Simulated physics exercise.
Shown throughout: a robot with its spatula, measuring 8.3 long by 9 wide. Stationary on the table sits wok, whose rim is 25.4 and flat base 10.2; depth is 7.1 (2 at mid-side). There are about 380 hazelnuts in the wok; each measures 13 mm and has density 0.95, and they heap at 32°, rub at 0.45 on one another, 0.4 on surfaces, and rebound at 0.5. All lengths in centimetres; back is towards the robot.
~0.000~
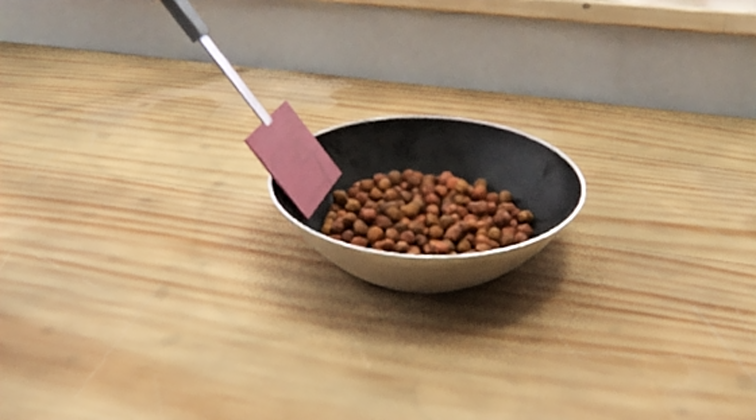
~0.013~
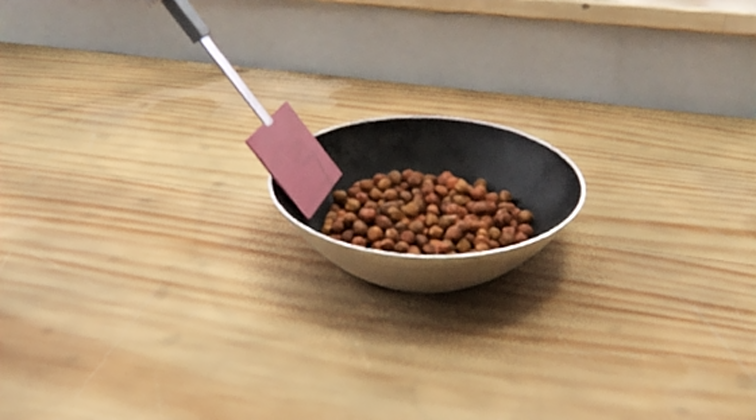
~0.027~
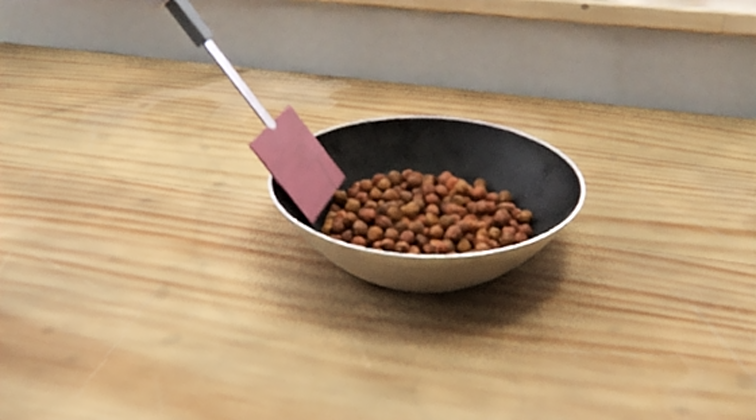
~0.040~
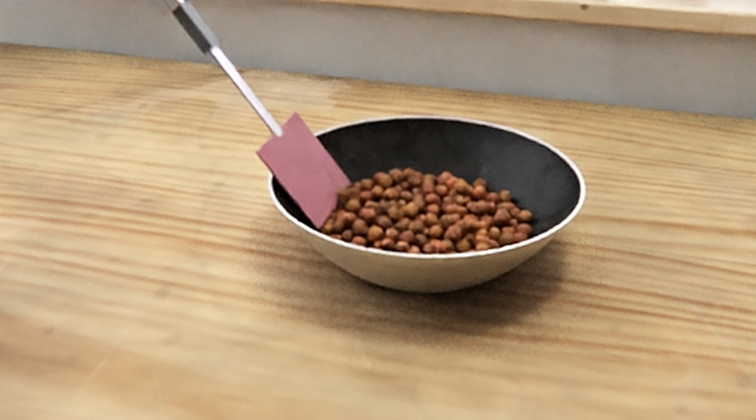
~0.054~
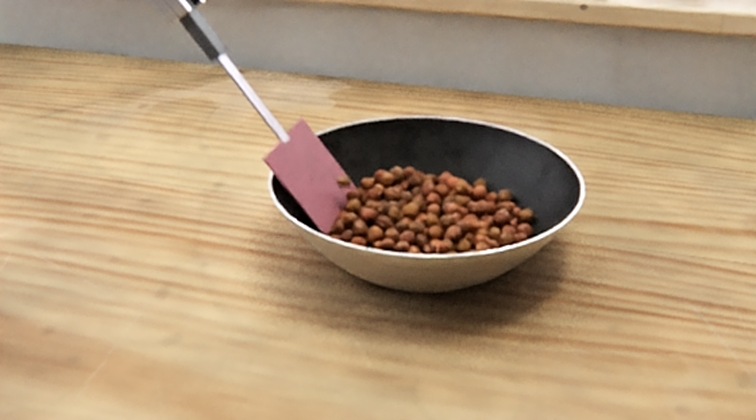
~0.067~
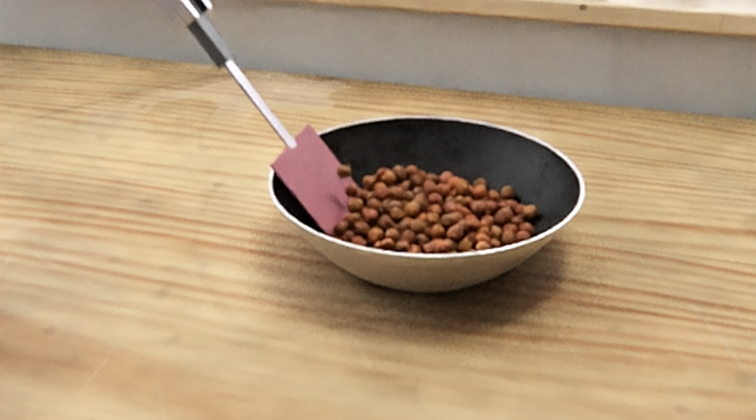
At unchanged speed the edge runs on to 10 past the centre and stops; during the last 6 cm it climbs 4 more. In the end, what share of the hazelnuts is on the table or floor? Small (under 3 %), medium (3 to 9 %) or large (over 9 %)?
Large.
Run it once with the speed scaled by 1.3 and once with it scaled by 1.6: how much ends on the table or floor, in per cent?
Some 45 and 45 per cent.
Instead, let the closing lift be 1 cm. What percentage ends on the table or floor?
Roughly 45 per cent.
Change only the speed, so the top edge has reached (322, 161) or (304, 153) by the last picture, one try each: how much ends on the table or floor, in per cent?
Some 50 and 45 per cent.
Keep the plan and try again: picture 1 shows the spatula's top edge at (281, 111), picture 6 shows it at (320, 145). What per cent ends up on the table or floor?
50 per cent.
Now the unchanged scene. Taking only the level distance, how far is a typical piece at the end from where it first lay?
Distance: Around 6 cm.
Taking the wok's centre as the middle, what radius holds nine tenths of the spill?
That distance is around 45 cm.
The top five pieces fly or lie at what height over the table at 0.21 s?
Estimated height above table: Approx. 7 cm.
By 0.21 s, sloping 52°, highest piece 9 above the table; 376 in the wok.
By 0.35 s, sloping 52°, highest piece 10 above the table; 376 in the wok.
By 0.62 s, sloping 52°, highest piece 11 above the table; 224 in the wok, 91 on the table or floor, 61 on the blade or in flight.
By 1.67 s, sloping 52°, highest piece 5 above the table; 224 in the wok, 152 on the table or floor.
Final count, 224 in the wok, 152 on the table or floor. That is 40 % on the table or floor.
